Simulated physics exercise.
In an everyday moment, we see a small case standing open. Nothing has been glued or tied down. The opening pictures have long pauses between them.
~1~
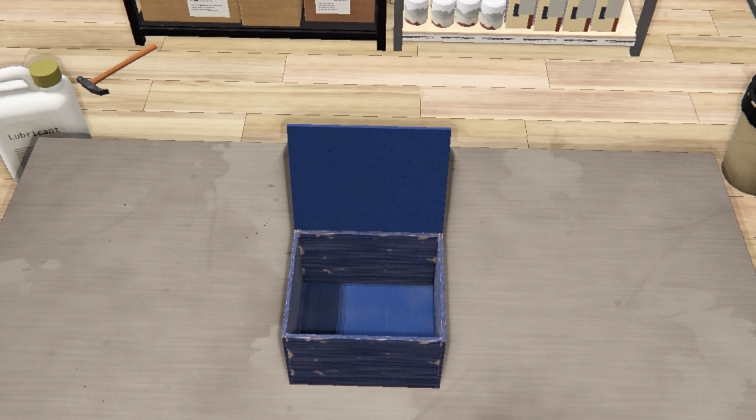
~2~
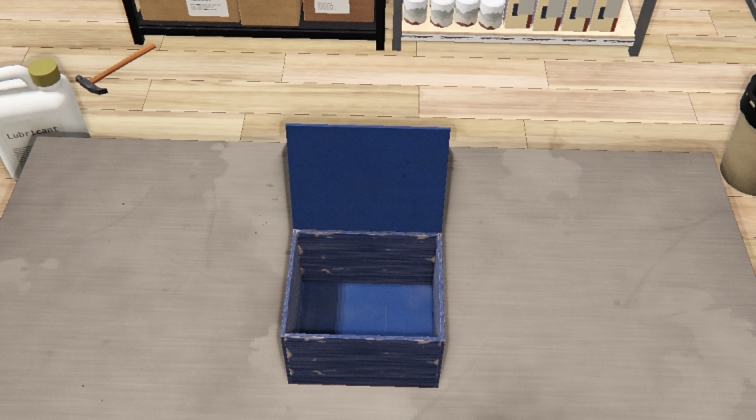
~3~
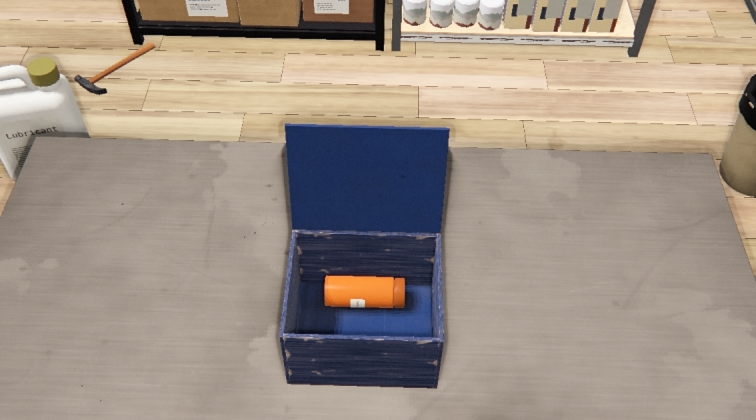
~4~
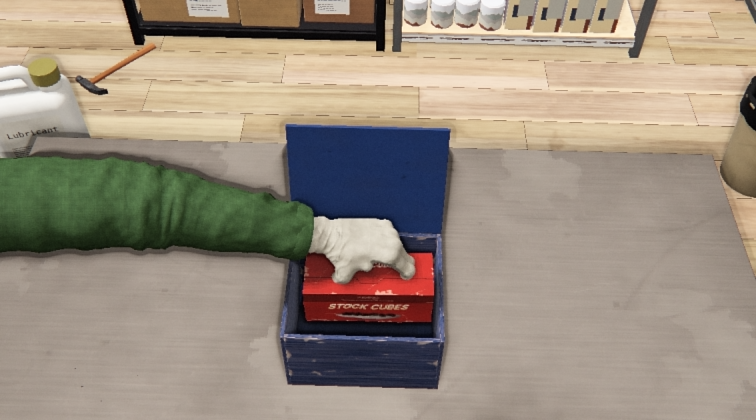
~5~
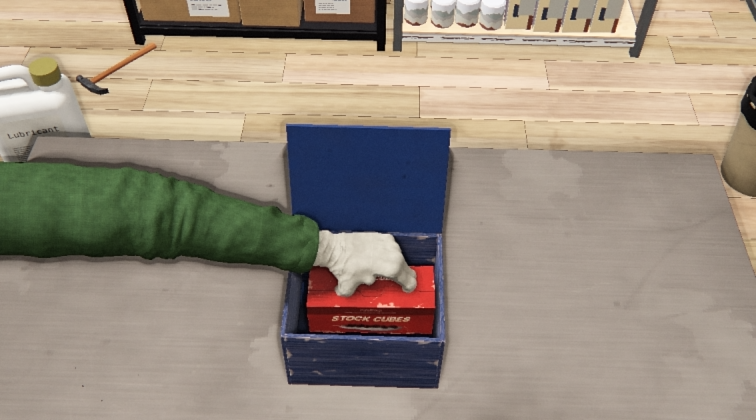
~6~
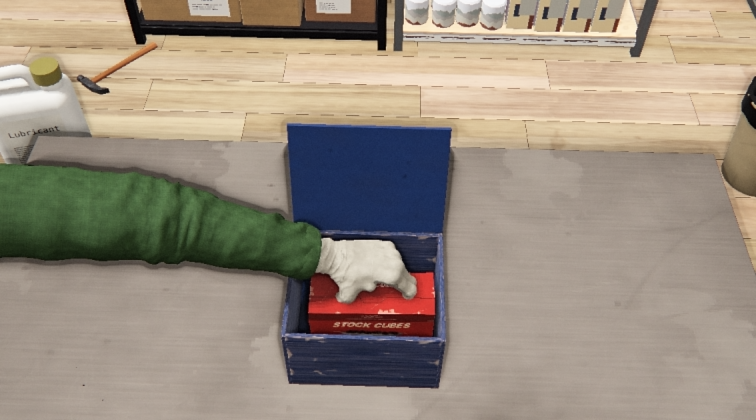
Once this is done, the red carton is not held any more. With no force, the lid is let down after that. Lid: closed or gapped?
Closed.
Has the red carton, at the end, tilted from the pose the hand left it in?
Simply put, it remains unturned.
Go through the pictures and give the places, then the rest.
In the first frame, the last thing is not in view yet.
In the second frame, the last thing is not in view yet.
In the third frame, the last thing is not in view yet; orange shaker (365, 292).
The fourth frame shows on its way; red carton (369, 287).
The fifth frame shows on its way; red carton (371, 299).
The sixth frame shows put in, still held; red carton (372, 306).
Then, 0.90 s later than the last frame, lid starting down; red carton moved a little near (372, 324).
Then, 1.50 s later than the last frame, lid 65° above the rim; red carton moved a little near (372, 324).
Then, 1.80 s later than the last frame, lid 42° above the rim; red carton moved a little near (372, 324).
Then, 2.10 s later than the last frame, lid 13° above the rim; red carton moved a little near (372, 324).
When it is over, lid shut; moved from the start, red carton; orange shaker as before. End places, in pixels of the last picture, red carton near (372, 324).
